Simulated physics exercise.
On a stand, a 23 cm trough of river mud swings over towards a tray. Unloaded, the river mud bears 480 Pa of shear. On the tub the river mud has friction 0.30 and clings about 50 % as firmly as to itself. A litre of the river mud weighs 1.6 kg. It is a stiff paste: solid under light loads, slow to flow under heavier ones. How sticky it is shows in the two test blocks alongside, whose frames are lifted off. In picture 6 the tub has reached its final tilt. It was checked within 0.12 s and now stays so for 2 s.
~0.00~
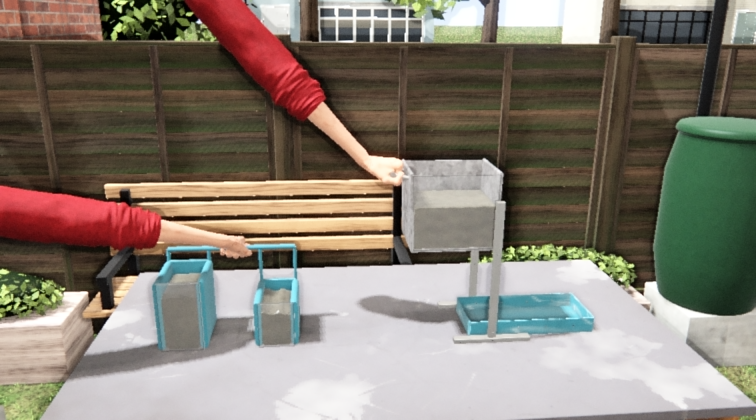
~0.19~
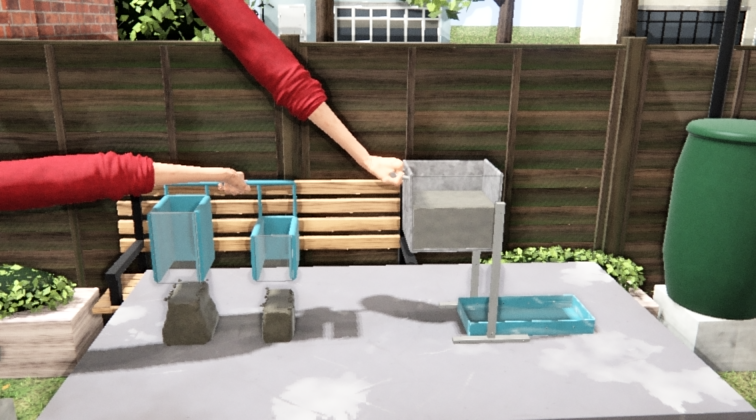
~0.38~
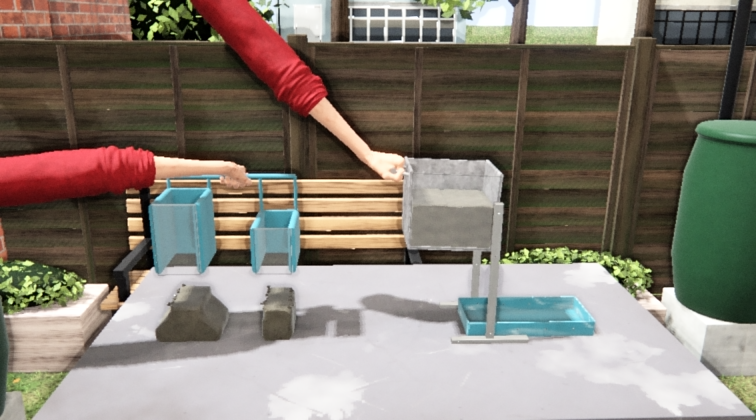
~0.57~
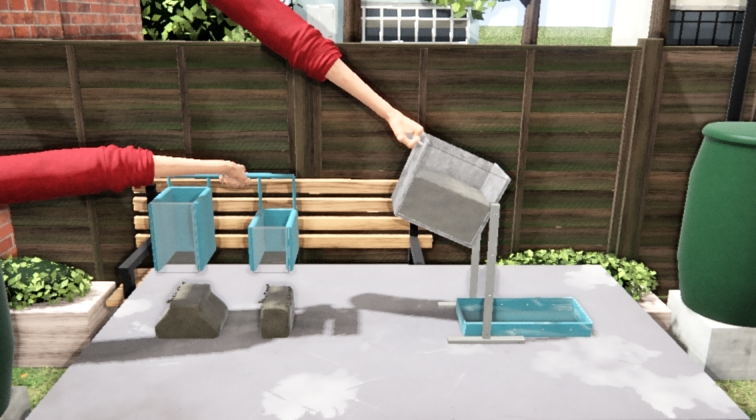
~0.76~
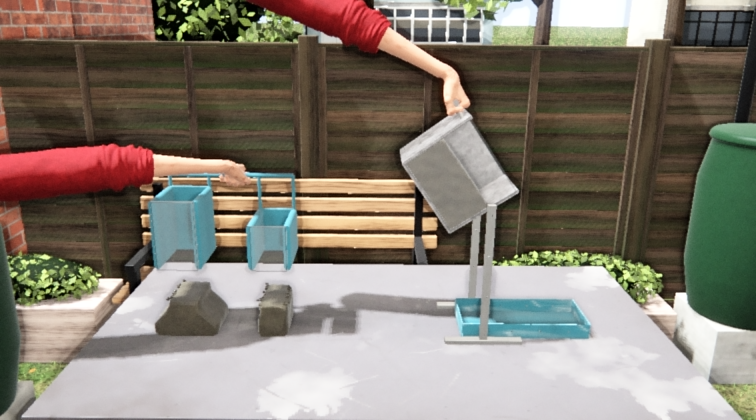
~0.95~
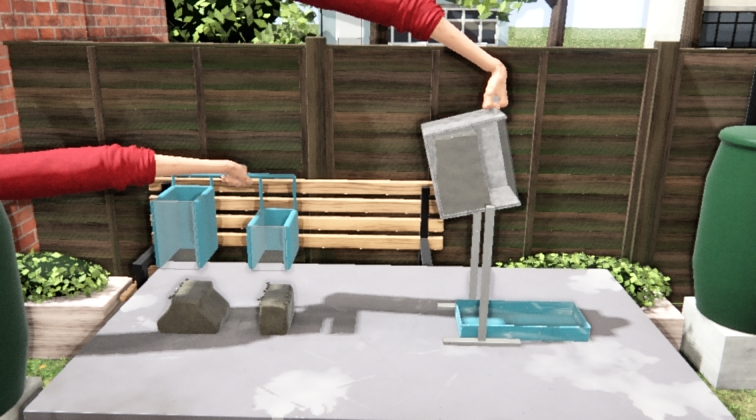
Two blue moulds rise off mud blocks, which slump, then a hand steeply tilts a grey tub.
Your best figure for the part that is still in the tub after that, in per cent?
The part that is still in the tub after that is near 90 %.
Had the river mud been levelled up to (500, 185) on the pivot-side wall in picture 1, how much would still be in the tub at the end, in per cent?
In that case some 65 per cent.
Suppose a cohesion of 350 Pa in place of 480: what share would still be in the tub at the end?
It would be near 75 %.
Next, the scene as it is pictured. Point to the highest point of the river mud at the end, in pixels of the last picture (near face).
At about (468, 164).
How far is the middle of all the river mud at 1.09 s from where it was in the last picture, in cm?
Roughly 4 cm.
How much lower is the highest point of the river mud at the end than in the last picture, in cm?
Roughly 9 cm.
After 1.09 s, the tub is at 77 degrees and holds 100 %.
After 1.26 s, the tub is at 77 degrees and holds 95 %.
After 1.43 s, the tub is at 77 degrees and holds 92 %.
After 1.60 s, the tub is at 77 degrees and holds 91 %.
After 2.95 s, the tub is at 77 degrees and holds 90 %.
